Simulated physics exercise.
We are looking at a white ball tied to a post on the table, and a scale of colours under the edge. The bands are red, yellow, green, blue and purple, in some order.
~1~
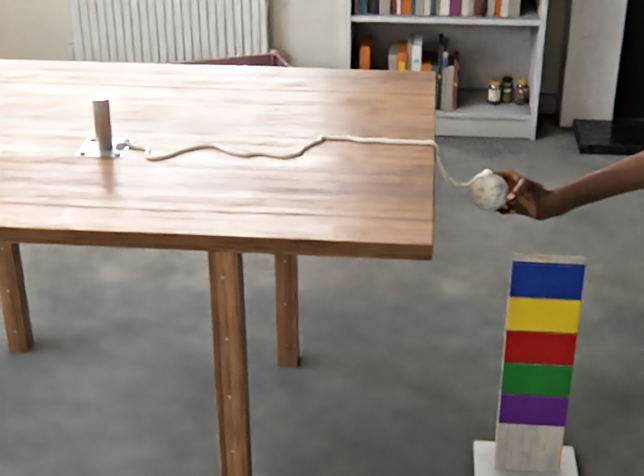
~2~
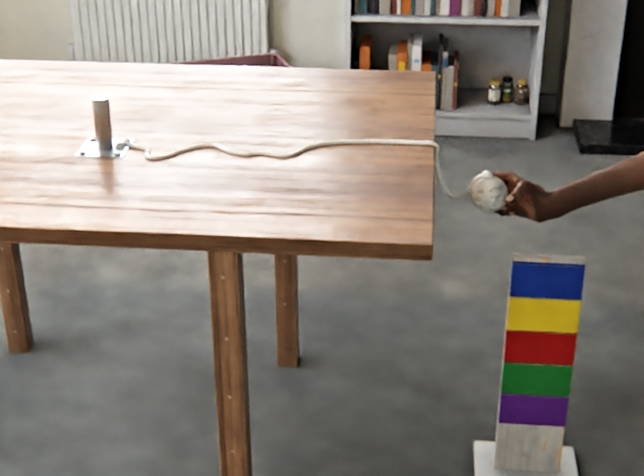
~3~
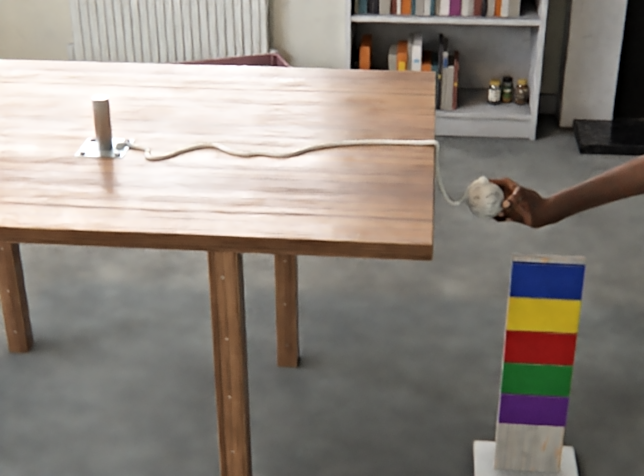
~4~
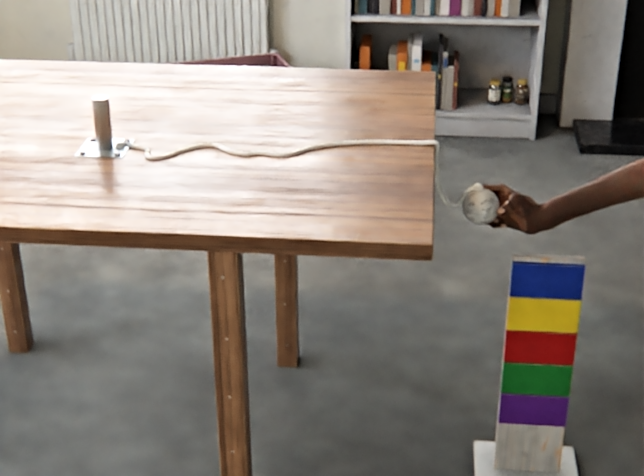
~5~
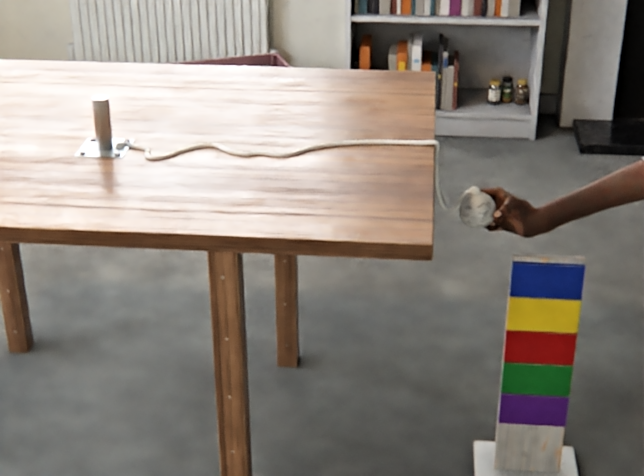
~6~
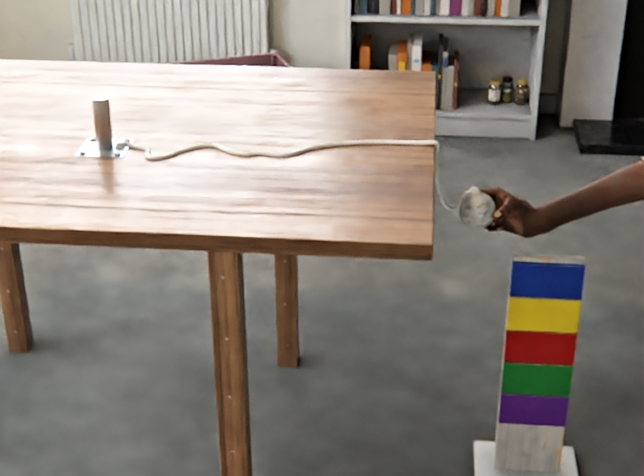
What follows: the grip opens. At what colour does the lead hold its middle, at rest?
Its centre hangs level with the yellow band.
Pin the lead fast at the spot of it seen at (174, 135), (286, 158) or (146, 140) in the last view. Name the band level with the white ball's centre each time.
One after the other, yellow; blue; yellow.
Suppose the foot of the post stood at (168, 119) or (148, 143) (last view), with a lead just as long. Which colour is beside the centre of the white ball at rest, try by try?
It would be red; red.
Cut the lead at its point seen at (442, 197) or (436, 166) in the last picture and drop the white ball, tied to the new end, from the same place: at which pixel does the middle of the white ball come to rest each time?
Near (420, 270) and (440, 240).
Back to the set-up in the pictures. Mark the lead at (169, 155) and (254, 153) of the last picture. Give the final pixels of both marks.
The first at (196, 150), the second at (296, 153).
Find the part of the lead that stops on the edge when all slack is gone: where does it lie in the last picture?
Near (380, 142).
A little later, ball near (416, 309); level with yellow.
Next, ball near (446, 323); level with yellow.
When it is over, ball near (435, 325); level with yellow. Its middle rests at the yellow band.
